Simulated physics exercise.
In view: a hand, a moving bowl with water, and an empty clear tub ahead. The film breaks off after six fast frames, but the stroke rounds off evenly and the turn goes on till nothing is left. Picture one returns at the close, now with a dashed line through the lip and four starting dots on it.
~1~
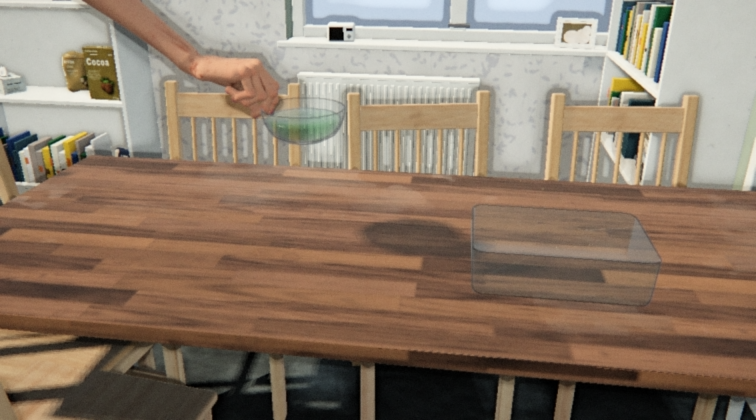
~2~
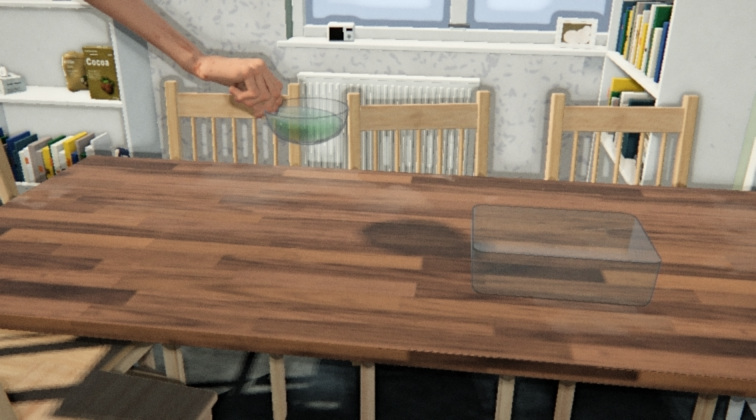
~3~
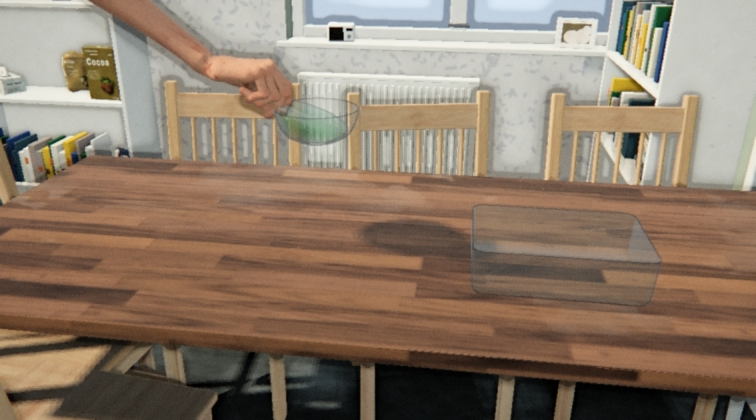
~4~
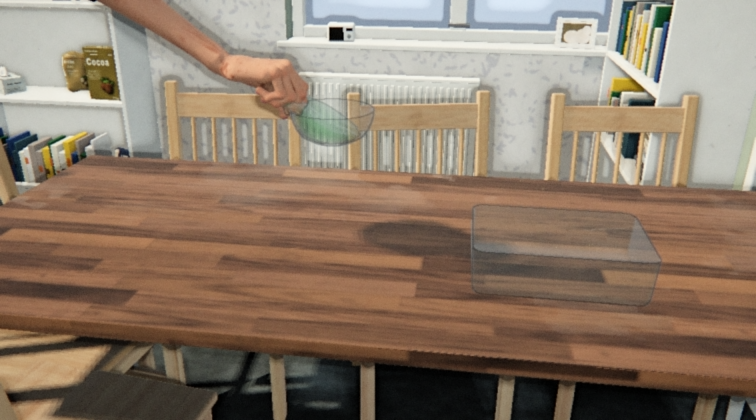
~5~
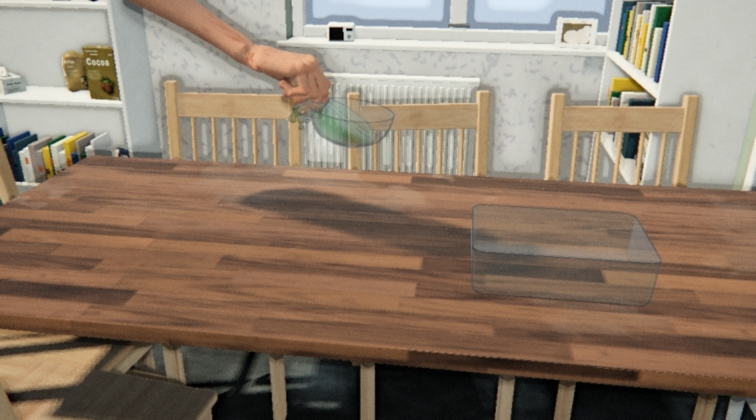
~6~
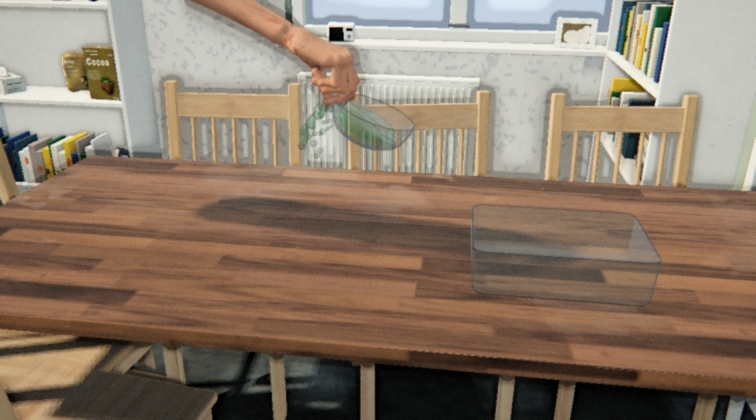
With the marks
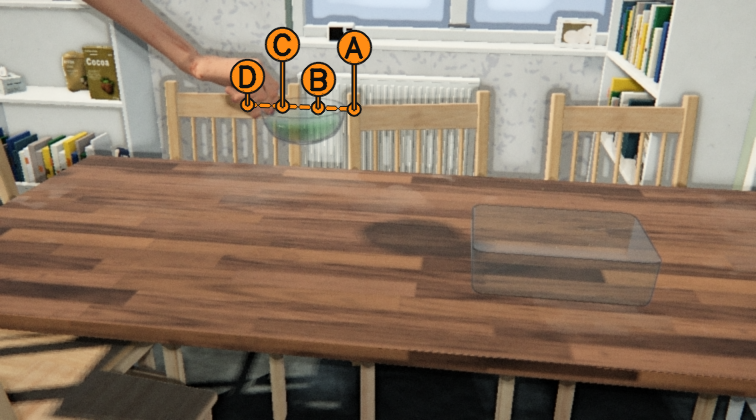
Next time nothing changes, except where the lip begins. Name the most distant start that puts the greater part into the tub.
Spot B just does it.
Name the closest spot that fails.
Here it is spot C.
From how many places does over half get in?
Two of the four.
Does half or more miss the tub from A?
No.
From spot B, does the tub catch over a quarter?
Yes.
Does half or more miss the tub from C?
Yes.
On the marked copy, A at (354, 109); B at (318, 107); C at (282, 106); D at (247, 104).
With A, about 71 % lands in the tub, 17 % falls short and 11 % goes beside or beyond.
With B, about 66 % lands in the tub, 25 % falls short and 9 % goes beside or beyond.
With C, about 35 % lands in the tub, 62 % falls short and 4 % goes beside or beyond.
With D, about 3 % lands in the tub, 95 % falls short.
